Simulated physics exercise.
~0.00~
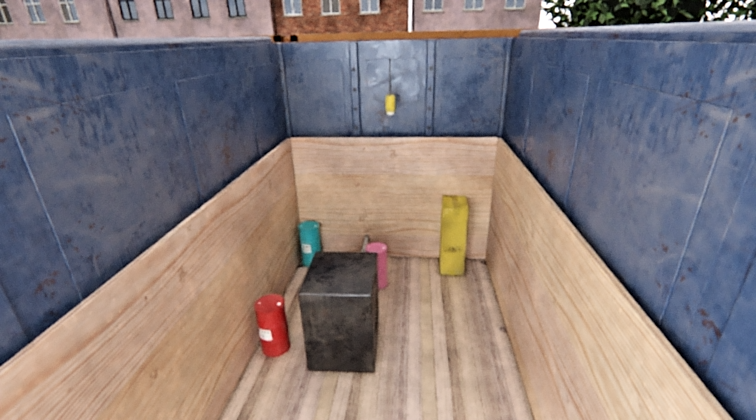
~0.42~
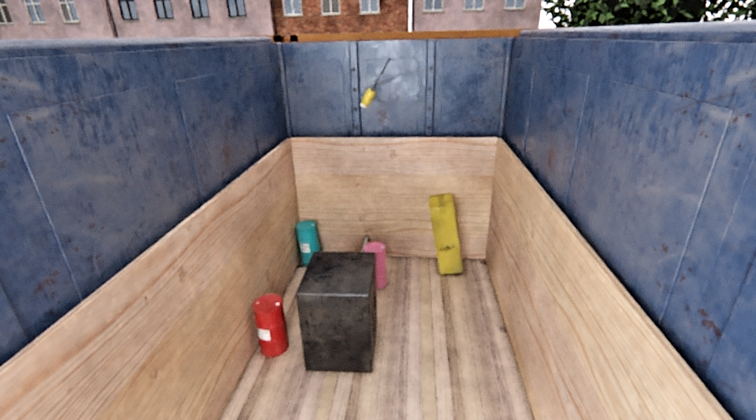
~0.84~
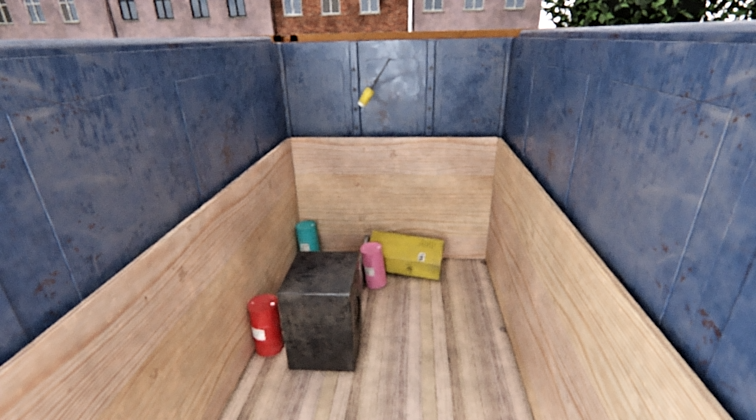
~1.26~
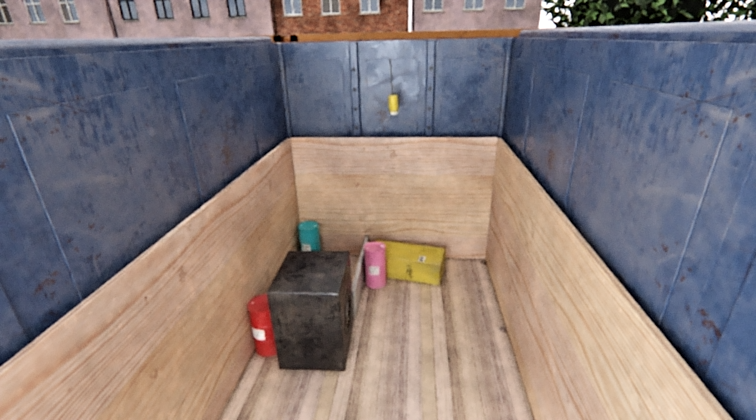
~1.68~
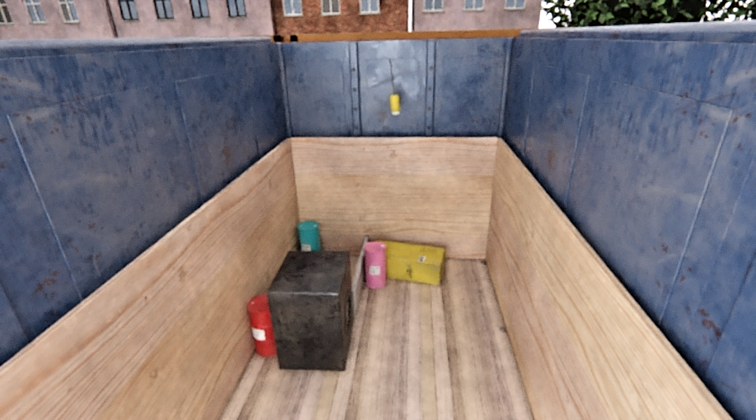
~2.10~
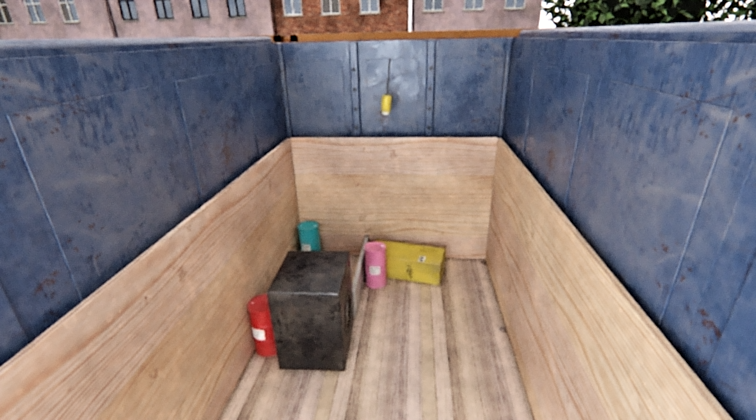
In a van's load bay, a yellow box tips left onto its side and a black appliance slides left, both then staying put.
